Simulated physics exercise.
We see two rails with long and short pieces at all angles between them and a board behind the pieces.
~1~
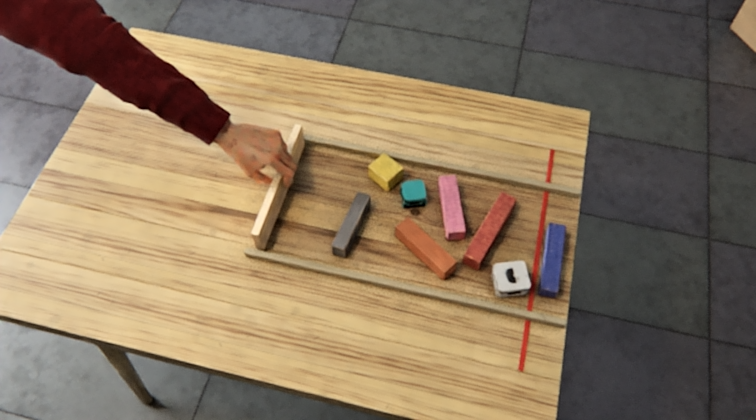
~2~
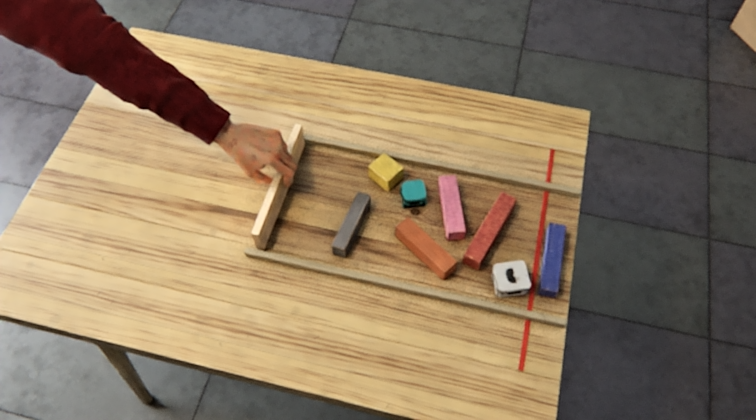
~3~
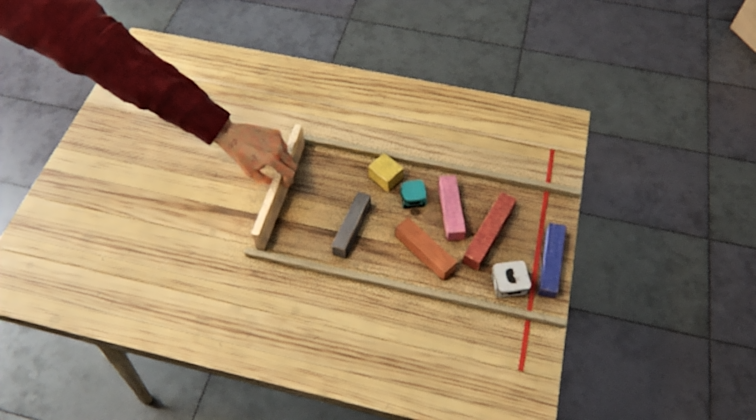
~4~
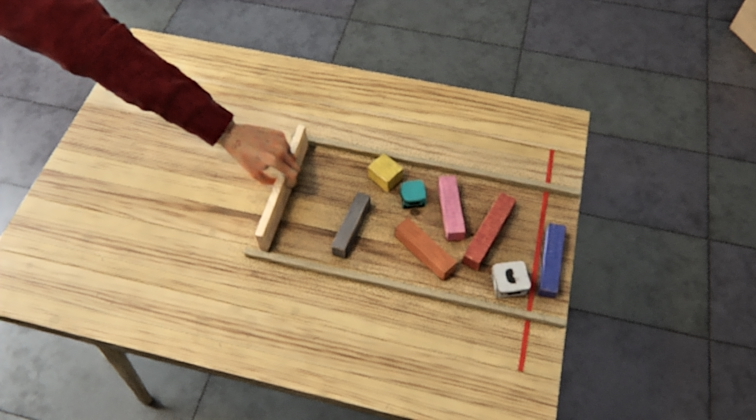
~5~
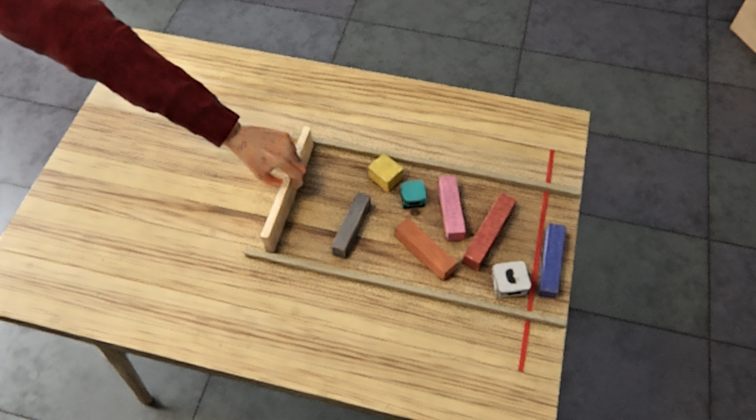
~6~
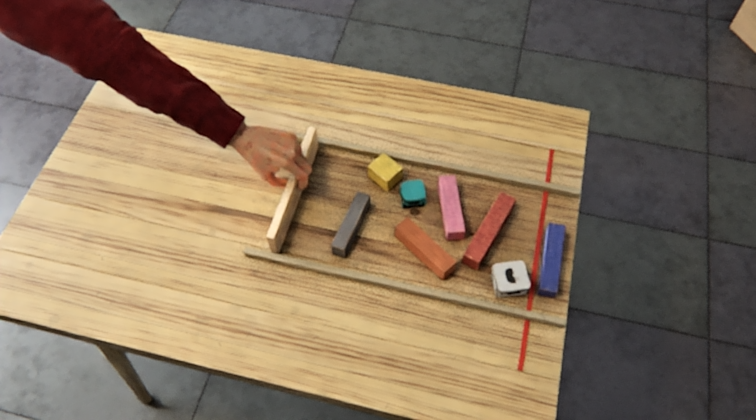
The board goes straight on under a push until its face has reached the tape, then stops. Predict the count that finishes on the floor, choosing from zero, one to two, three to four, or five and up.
Most likely, three or possibly four will tumble down.
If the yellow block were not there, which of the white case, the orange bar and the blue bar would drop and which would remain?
The white case: Drops. The orange bar: Remains. The blue bar: Drops.
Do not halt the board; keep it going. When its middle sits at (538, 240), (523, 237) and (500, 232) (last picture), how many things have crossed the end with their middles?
Place by place: 4, 2 and 1.
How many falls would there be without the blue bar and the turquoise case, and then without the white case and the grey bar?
2 and 2.
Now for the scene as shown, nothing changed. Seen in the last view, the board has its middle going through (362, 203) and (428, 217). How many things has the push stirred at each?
At the first point the count is 2, at the second it's 6.
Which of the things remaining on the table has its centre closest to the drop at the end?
Closest at the end: The orange bar.
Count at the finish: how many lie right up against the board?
The number is 3.
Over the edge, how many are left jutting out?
In total, 0 of them.
Soon after, none off yet; blue bar at rest near (552, 259); white case at rest near (510, 280); red bar at rest near (490, 230).
After that, none off yet; blue bar at rest near (554, 260); white case displaced a little near (523, 283); red bar displaced a little near (517, 230).
In the end, the number that fall off is three or four; gone, pink bar, red bar, white case and blue bar.
